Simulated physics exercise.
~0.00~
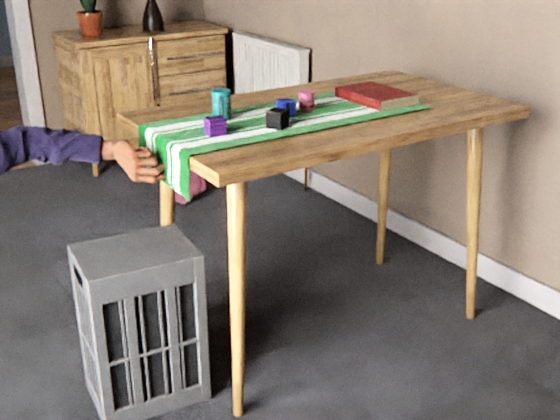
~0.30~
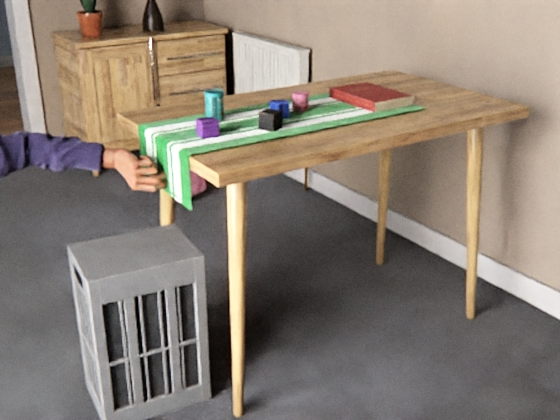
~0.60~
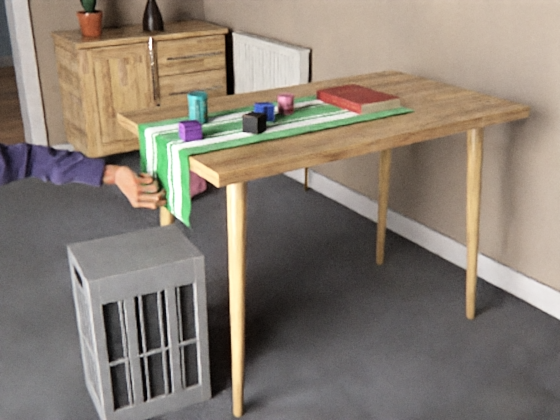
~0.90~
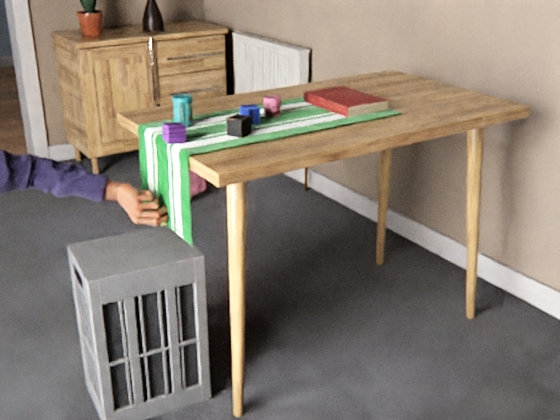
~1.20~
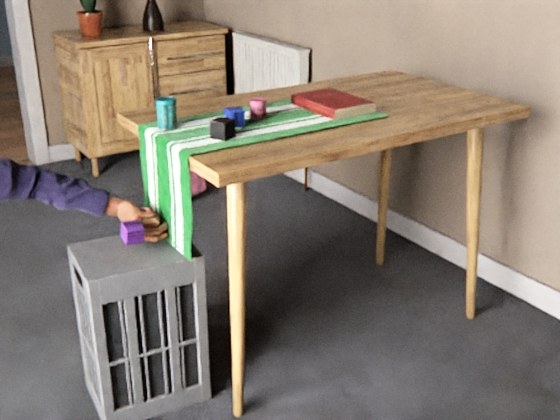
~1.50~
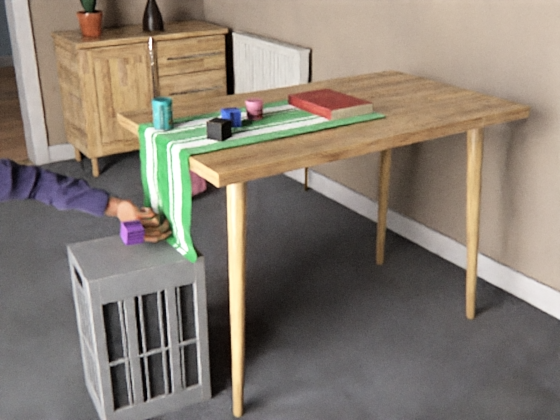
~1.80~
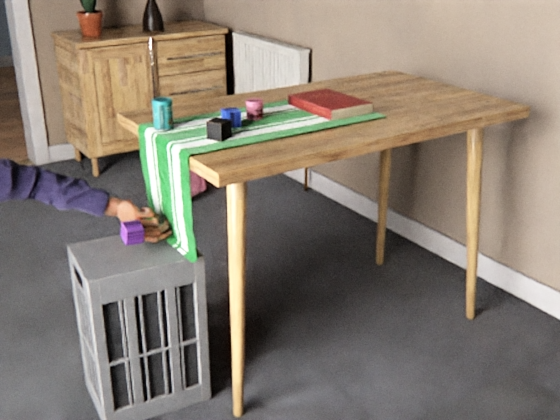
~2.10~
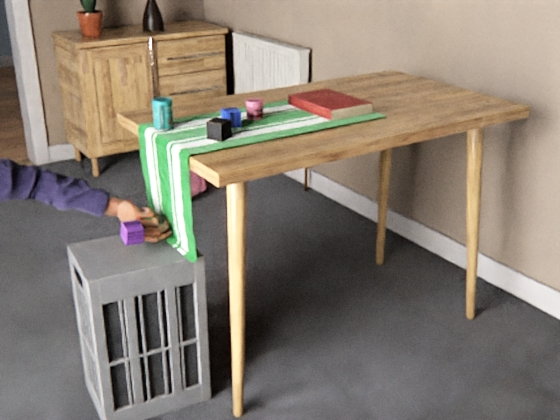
A green table runner, drawn down by a hand, carries one purple cube onto the crate.
